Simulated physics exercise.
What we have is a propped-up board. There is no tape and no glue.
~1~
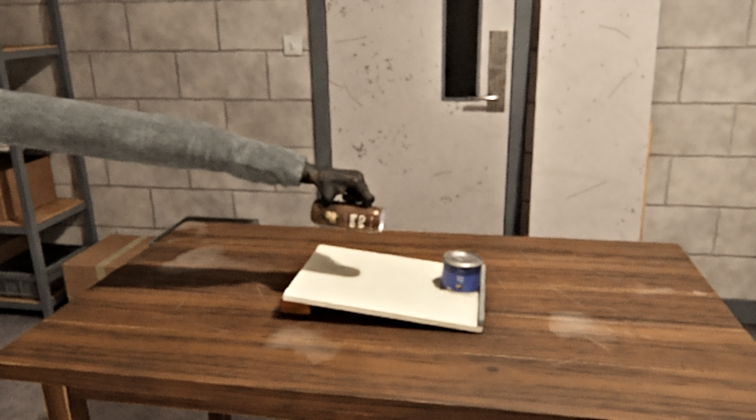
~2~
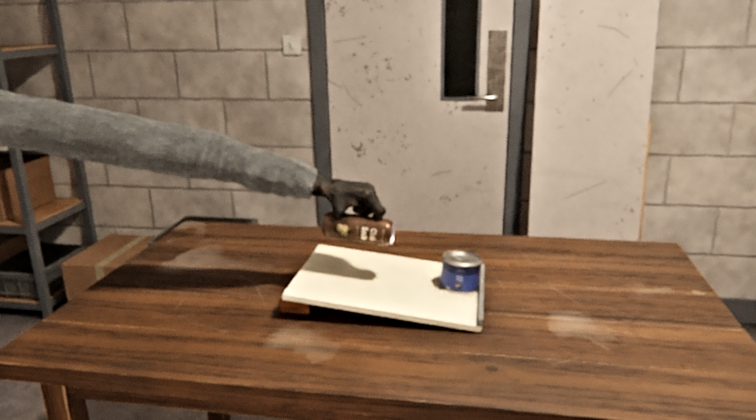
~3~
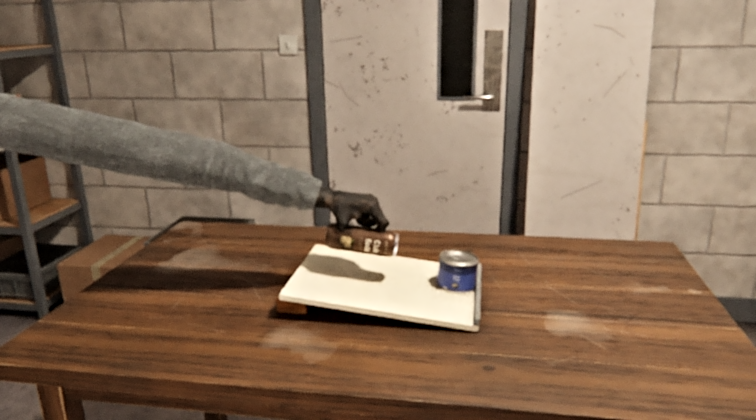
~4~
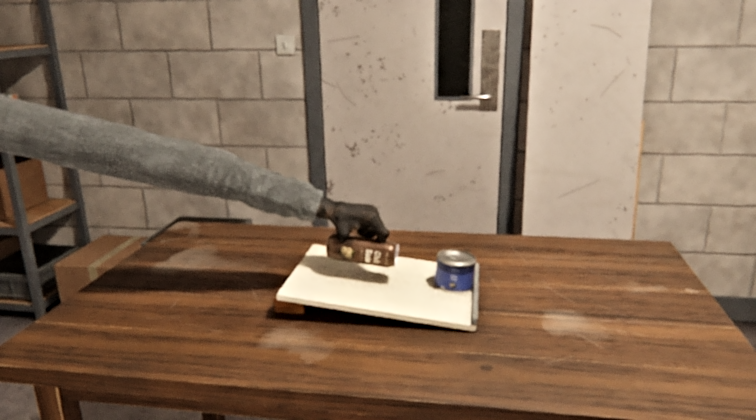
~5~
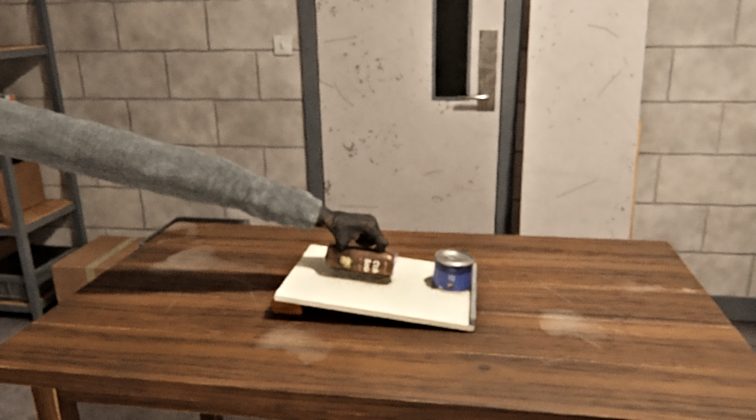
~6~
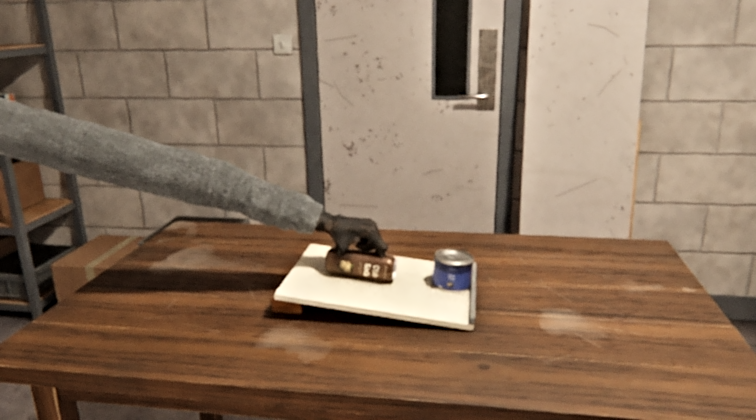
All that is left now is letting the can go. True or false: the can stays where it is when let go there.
True.
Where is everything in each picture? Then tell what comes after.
On its way; brown can (347, 216); blue tub (461, 272), in the first picture.
On its way; brown can (359, 228); blue tub (461, 272), in the second picture.
On its way; brown can (362, 240); blue tub (457, 272), in the third picture.
On its way; brown can (362, 250); blue tub (455, 271), in the fourth picture.
On its way; brown can (361, 260); blue tub (453, 271), in the fifth picture.
In place under the hand; brown can (361, 264); blue tub (452, 271), in the sixth picture.
Then, 0.20 s on from there, no change.
Then, 0.50 s on from there, brown can resting near (361, 264).
In the end, both unmoved. At the end, from the last picture's camera, brown can near (361, 264). The brown can stays where it is put.
